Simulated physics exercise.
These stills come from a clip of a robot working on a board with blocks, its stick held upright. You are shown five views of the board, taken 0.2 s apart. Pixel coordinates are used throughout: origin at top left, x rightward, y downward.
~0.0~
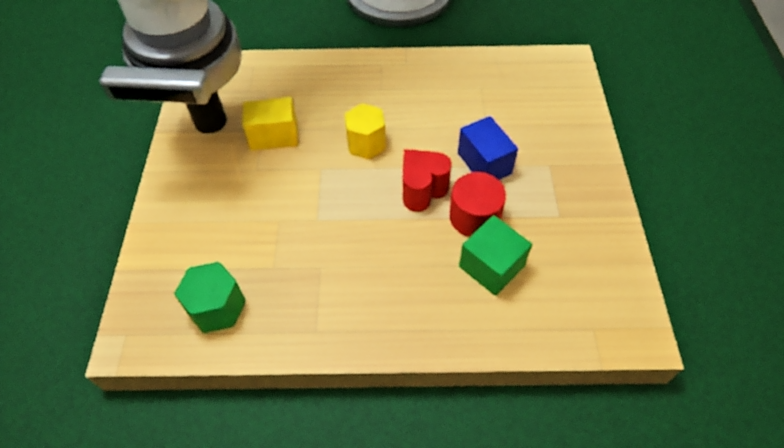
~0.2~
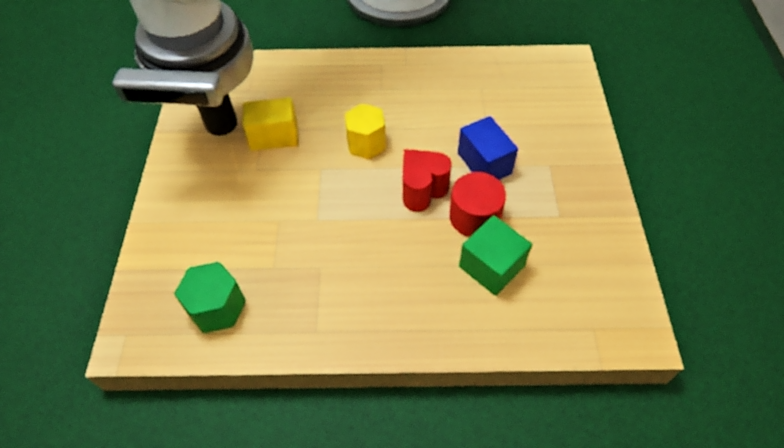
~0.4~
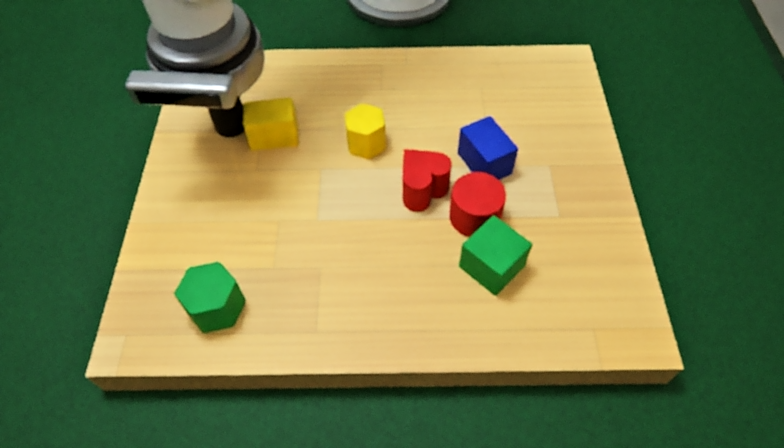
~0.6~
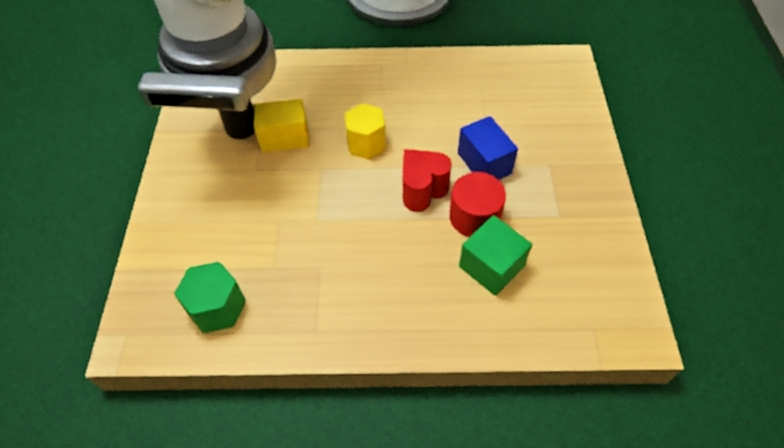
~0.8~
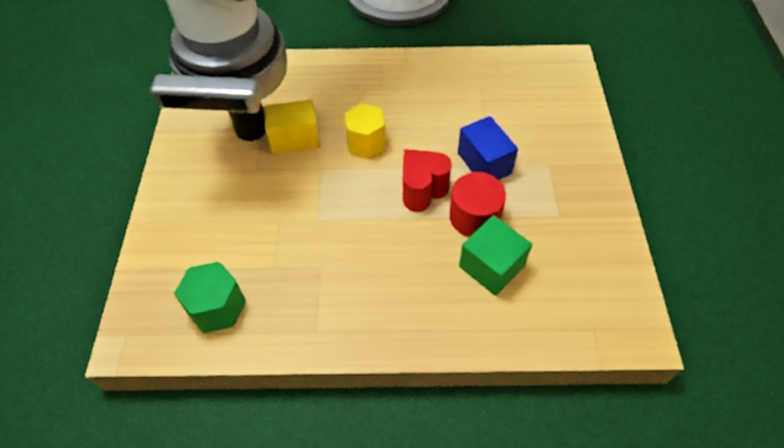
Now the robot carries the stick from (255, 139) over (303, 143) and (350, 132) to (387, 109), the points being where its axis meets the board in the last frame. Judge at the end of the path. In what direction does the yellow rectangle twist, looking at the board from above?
Rotates clockwise.
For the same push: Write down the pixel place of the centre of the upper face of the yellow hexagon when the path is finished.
In the picture, it is at (449, 128).
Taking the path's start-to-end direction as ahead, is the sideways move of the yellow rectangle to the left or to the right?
My prediction: Rightwards.
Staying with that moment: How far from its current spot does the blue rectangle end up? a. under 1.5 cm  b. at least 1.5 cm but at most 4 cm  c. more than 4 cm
The one that fits is a, under 1.5 cm.
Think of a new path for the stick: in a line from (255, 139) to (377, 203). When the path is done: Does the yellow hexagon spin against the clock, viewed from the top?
Final answer: No.
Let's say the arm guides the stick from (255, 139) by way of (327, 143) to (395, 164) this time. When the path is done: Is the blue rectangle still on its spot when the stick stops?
It seems not.
What follows on the original path. One third of the way, stick (302, 134); yellow rectangle (342, 118); yellow hexagon (388, 119).
Two thirds of the way, stick (350, 123); yellow rectangle (387, 118), turned 35° clockwise; yellow hexagon (433, 124), turned 30° anticlockwise.
At the end, stick (387, 99); yellow rectangle (405, 111), turned 60° clockwise; yellow hexagon (449, 128), turned 25° anticlockwise; blue rectangle (498, 141).
